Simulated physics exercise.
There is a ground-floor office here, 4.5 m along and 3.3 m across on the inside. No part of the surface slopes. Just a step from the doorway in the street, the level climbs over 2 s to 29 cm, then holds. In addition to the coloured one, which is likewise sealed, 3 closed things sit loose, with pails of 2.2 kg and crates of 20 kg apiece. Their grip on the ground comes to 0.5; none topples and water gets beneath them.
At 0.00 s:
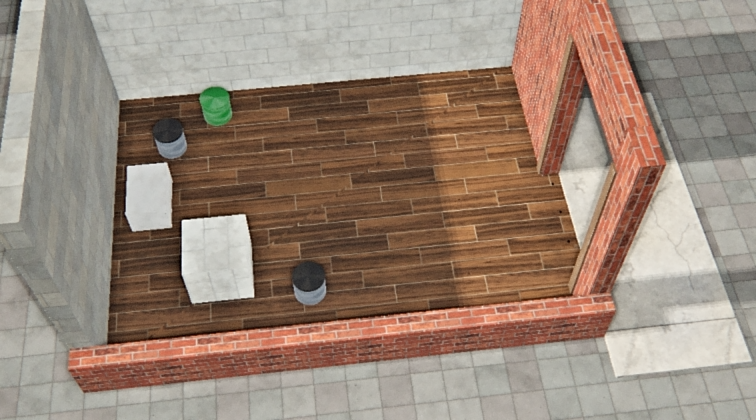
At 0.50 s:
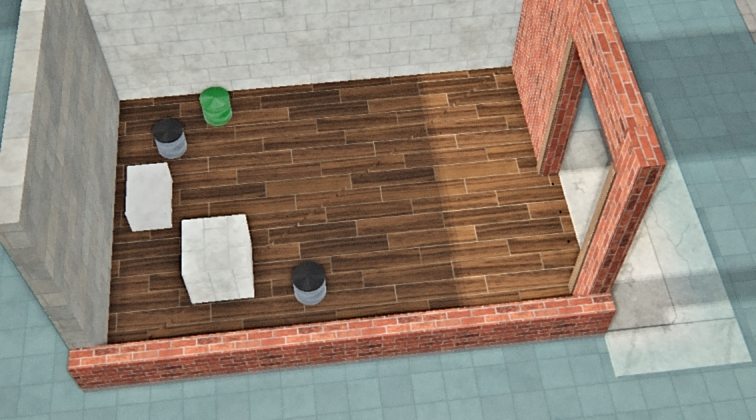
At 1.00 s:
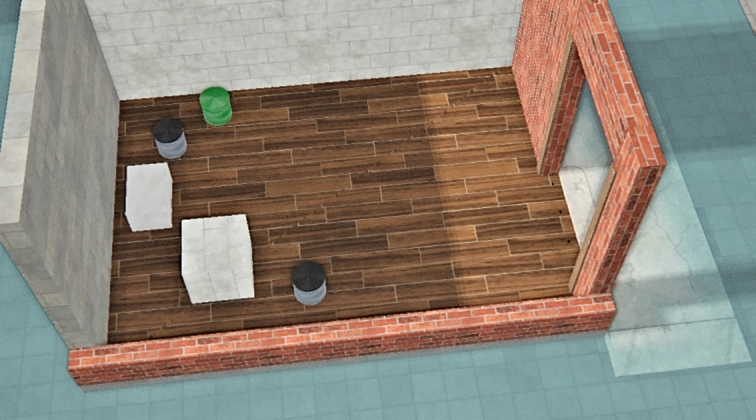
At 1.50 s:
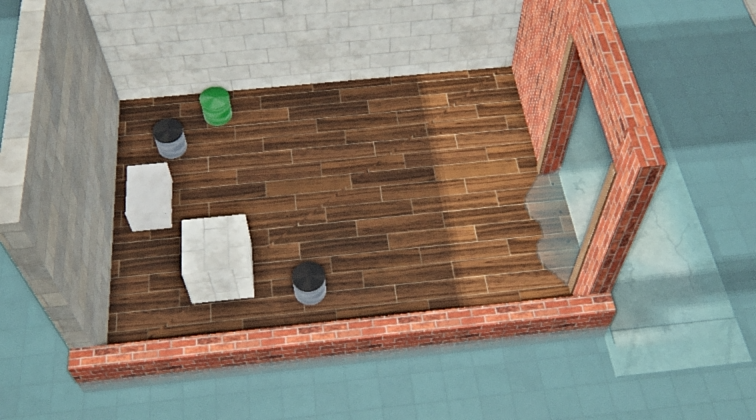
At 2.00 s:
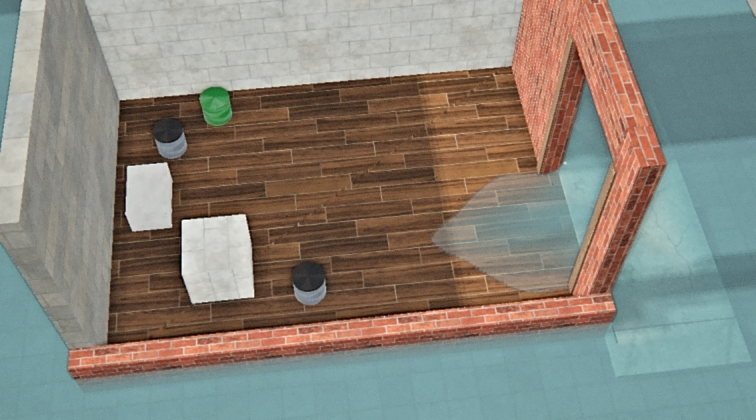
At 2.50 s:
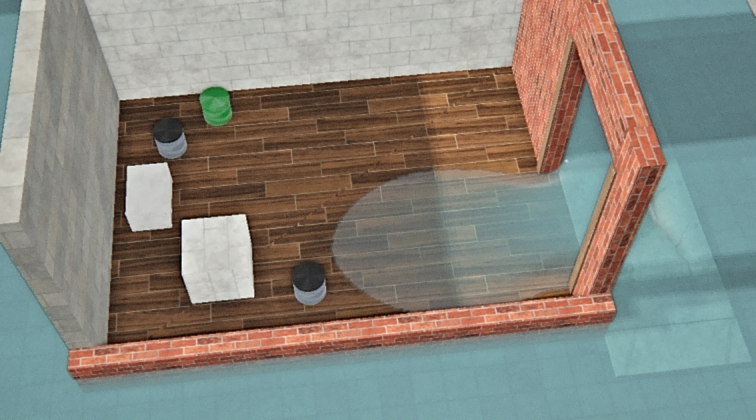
Water covered the grey paving outside, then slid in through the doorway on the right and spread left in a rounded sheet across the wooden floor, while the green pail and other objects stayed put.
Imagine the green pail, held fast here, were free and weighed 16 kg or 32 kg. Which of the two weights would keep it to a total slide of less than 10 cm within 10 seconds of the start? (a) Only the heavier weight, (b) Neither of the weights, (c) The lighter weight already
Only the heavier weight (a).
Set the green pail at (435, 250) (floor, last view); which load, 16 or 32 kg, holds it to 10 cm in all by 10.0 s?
Here only the heavier suffices.
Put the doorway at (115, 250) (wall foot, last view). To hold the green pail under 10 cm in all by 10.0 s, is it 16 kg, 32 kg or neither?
The small mass already works.
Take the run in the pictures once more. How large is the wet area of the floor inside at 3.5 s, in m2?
Near 10.0 m2 in all.
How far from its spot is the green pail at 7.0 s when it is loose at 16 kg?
Close to 30 centimetres.
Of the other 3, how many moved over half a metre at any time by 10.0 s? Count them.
I count 3.
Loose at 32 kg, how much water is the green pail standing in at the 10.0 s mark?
Close to 21 cm deep.
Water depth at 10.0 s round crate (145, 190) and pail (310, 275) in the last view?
Around 22 cm and 18 cm.
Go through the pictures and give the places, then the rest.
In the first picture, the green pail at (214, 97) rests on the ground; water covers 0.0 m2; 0 of 4 have shifted.
In the second picture, the green pail at (214, 97), on the bottom; 0.0 m2 under water; 0 of 4 have shifted.
In the third picture, the green pail at (214, 97) rests on the ground; 0.0 m2 under water; 0 of 4 have shifted.
In the fourth picture, the green pail at (214, 97) rests on the ground; water covers 0.2 m2; 0 of 4 have shifted.
In the fifth picture, the green pail at (214, 97) rests on the ground; 1.2 m2 under water; 0 of 4 have shifted.
In the sixth picture, the green pail at (214, 97), on the bottom; water covers 3.1 m2; 0 of 4 have shifted.
After 3.5 s the green pail would be 0 cm from its start with 16 kg and 0 cm from its start with 32 kg; 0 cm of water round it then.
After 4.5 s the green pail would be 0 cm from its start with 16 kg and 0 cm from its start with 32 kg; 7 cm of water round it then.
After 7.0 s the green pail would be 30 cm from its start with 16 kg and 0 cm from its start with 32 kg; 20 cm of water round it then.
After 10.0 s the green pail would be 151 cm from its start with 16 kg and 0 cm from its start with 32 kg; 21 cm of water round it then.
